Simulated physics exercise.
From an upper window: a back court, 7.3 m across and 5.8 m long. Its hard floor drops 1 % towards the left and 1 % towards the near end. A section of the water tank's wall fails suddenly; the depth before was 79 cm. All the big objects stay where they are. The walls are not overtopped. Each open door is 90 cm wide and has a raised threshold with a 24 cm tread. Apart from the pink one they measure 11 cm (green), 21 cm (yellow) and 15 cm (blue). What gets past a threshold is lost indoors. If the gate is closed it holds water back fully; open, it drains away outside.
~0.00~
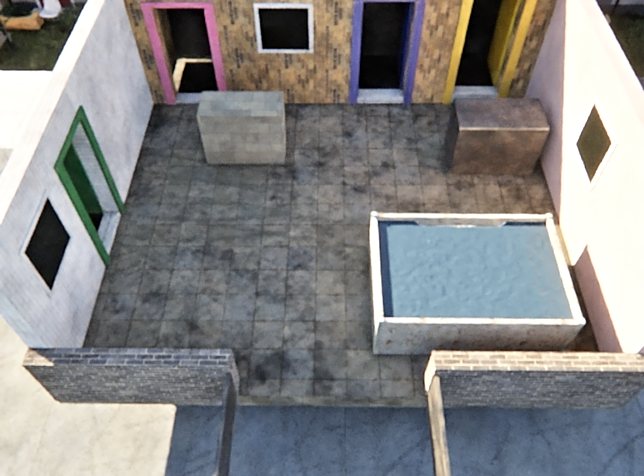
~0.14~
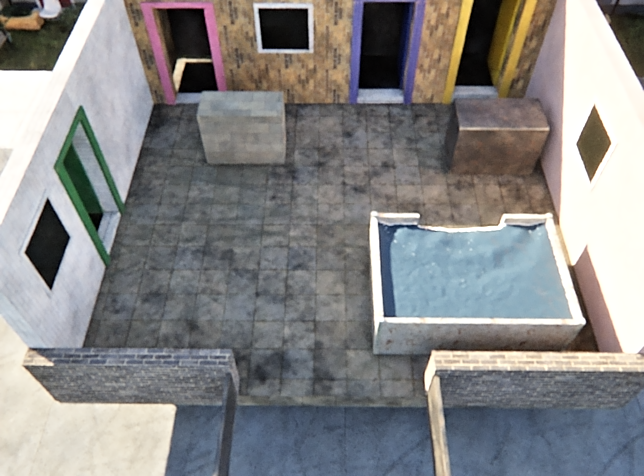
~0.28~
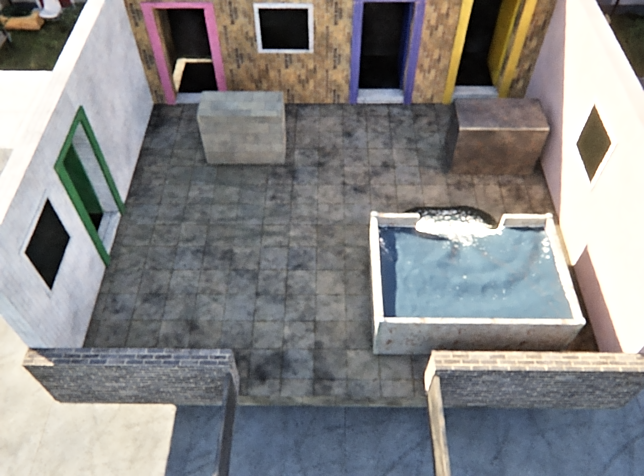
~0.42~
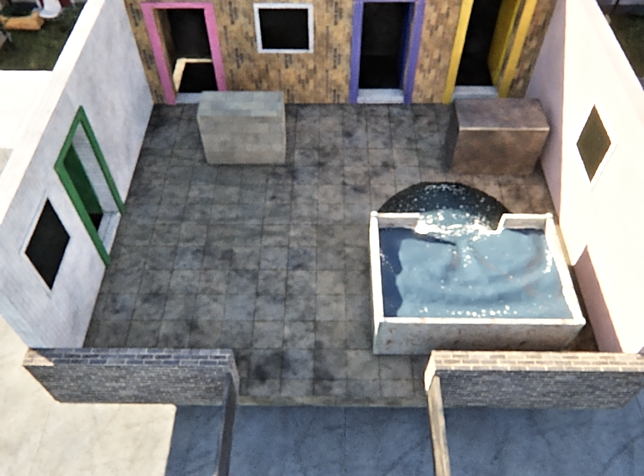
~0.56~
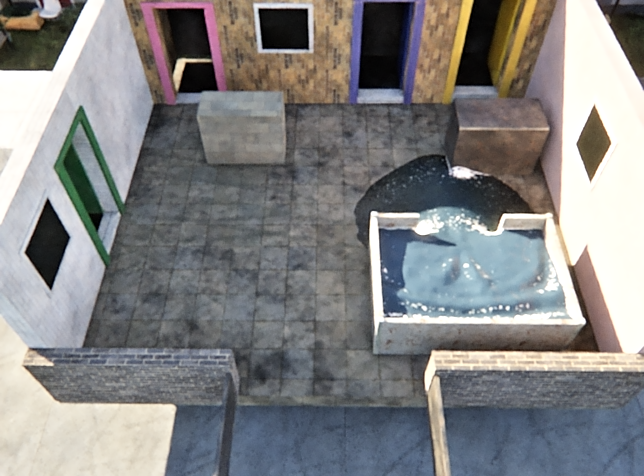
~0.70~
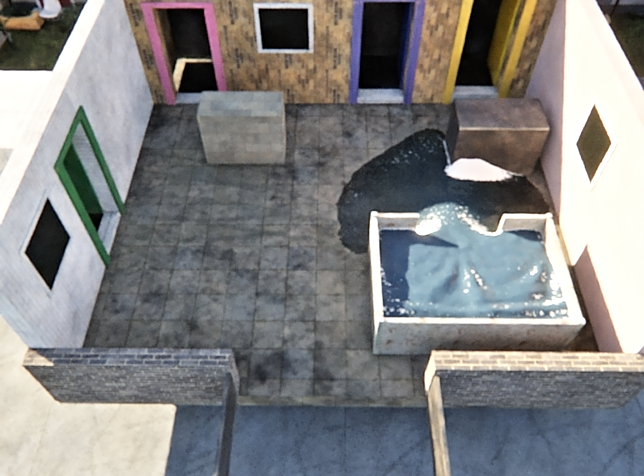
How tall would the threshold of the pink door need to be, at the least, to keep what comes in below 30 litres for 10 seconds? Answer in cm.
Close to 14 cm is just enough.
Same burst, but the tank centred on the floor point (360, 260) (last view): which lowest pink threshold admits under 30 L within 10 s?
About 11.0 cm.
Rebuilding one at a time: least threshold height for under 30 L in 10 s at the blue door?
Roughly 25 cm at blue.
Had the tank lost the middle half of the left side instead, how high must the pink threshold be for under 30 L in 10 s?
Some 15 cm.
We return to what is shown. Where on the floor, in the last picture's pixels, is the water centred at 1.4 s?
At about (452, 250).
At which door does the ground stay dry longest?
The green one.
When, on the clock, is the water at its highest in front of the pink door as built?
Around 7.0 s.
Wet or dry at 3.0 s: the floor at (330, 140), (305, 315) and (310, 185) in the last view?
In turn: Under water, still dry, flooded.
After 1.4 s water covers 30 % of the floor, deepest (48 cm) near (543, 184); it has not reached the pink door.
After 3.0 s water covers 50 % of the floor, deepest (31 cm) near (603, 380); 7 cm at the pink door, 0 litres in over its 6 cm threshold.
After 10.0 s water covers 95 % of the floor, deepest (16 cm) near (171, 289); 10 cm at the pink door, 128 litres in over its 6 cm threshold.
At the pink door as built, the water arrived by 2.4 s and peaked near 14 cm at 7.2 s.
Run again over the same 10 s with other heights there, 40 litres in over 13 cm, 10 litres over 17.5 cm. The limit of 30 litres is kept from about 14 cm up.
